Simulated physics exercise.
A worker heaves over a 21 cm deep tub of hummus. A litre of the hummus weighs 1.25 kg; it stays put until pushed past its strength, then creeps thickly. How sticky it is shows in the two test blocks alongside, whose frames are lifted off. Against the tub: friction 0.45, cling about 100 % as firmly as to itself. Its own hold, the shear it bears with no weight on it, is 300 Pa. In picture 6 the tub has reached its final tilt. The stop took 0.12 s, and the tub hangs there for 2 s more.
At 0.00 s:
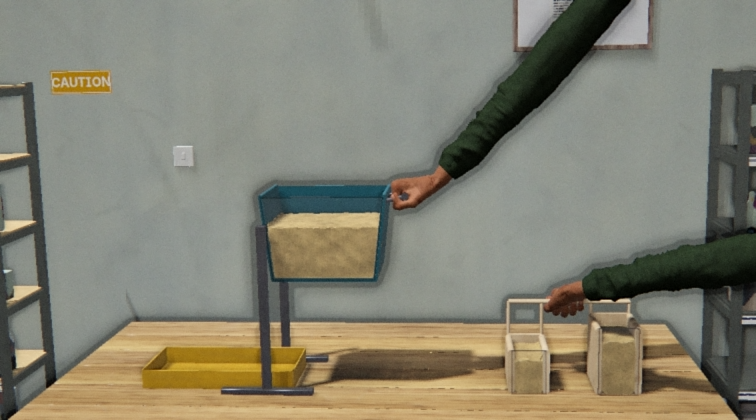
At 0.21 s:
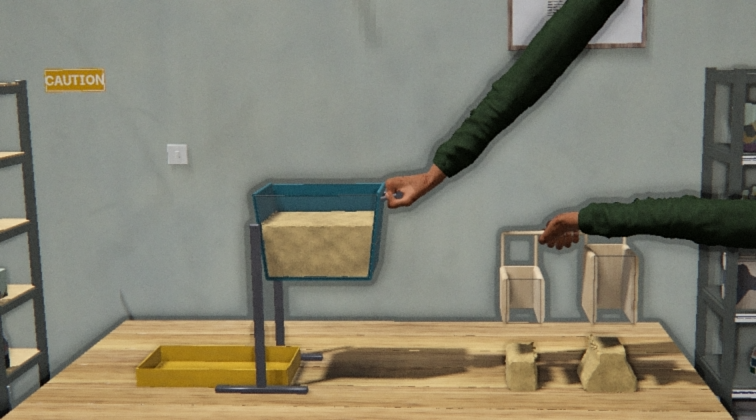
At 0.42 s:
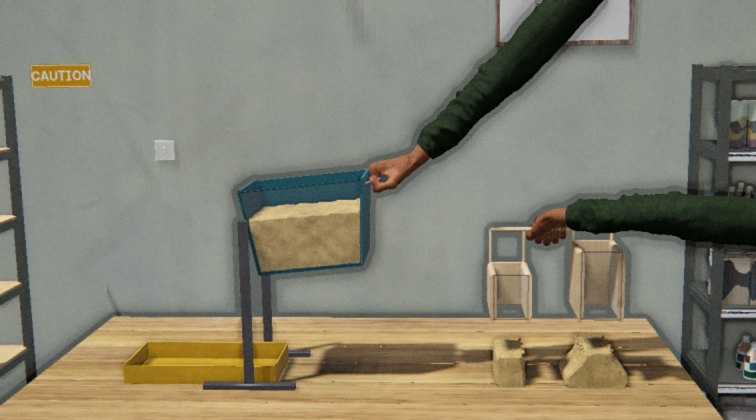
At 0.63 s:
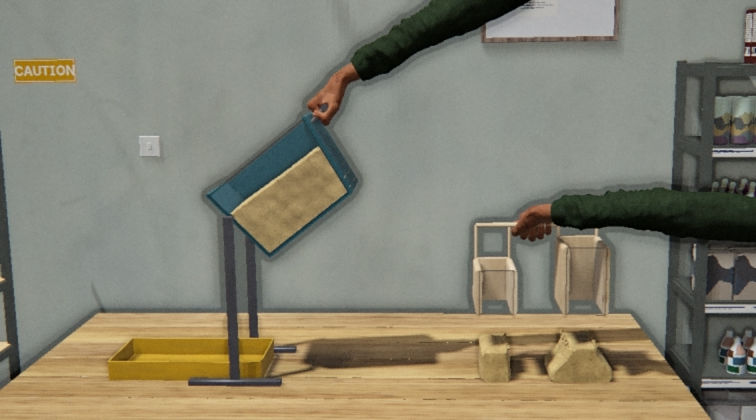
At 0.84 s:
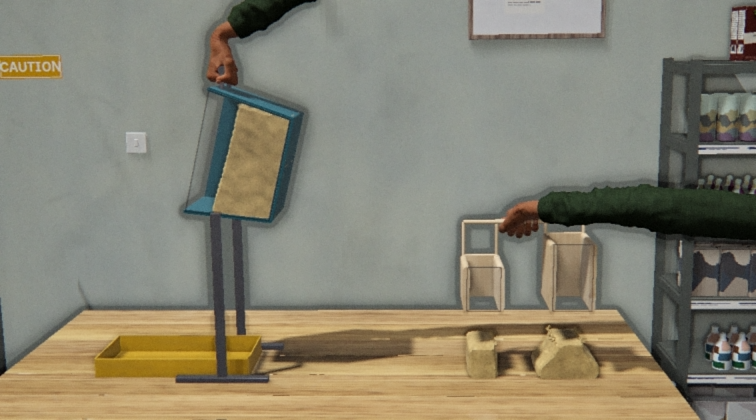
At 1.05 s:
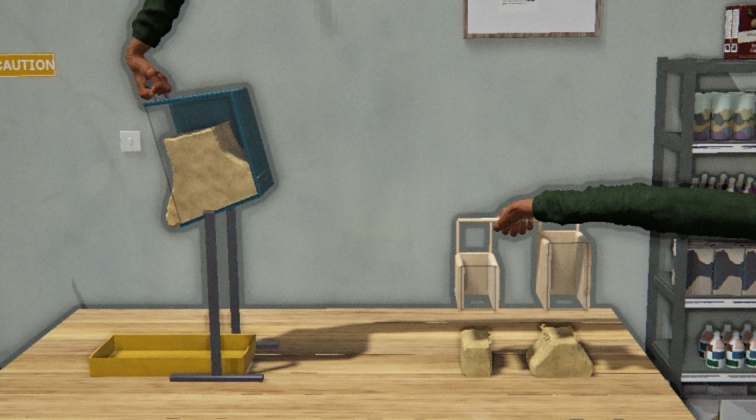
In a workshop, one hand lifts two open boxes off blocks of tan paste, which slump slightly on the wooden table, while another hand tilts a blue tub leftward past upright above a yellow tray, the paste inside shifting toward its open side.
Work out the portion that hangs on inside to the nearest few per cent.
Close to 0 per cent.
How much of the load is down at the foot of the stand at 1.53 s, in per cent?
Some 70 per cent.
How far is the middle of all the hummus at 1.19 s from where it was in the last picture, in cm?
About 14 cm.
After 1.19 s, the tub is at 104 degrees and holds 40 %.
After 1.36 s, the tub is at 104 degrees and holds 22 %.
After 1.53 s, the tub is at 104 degrees and holds 15 %.
After 1.70 s, the tub is at 104 degrees and holds 8 %.
After 3.05 s, at the end, the tub is at 104 degrees and holds 0 %.
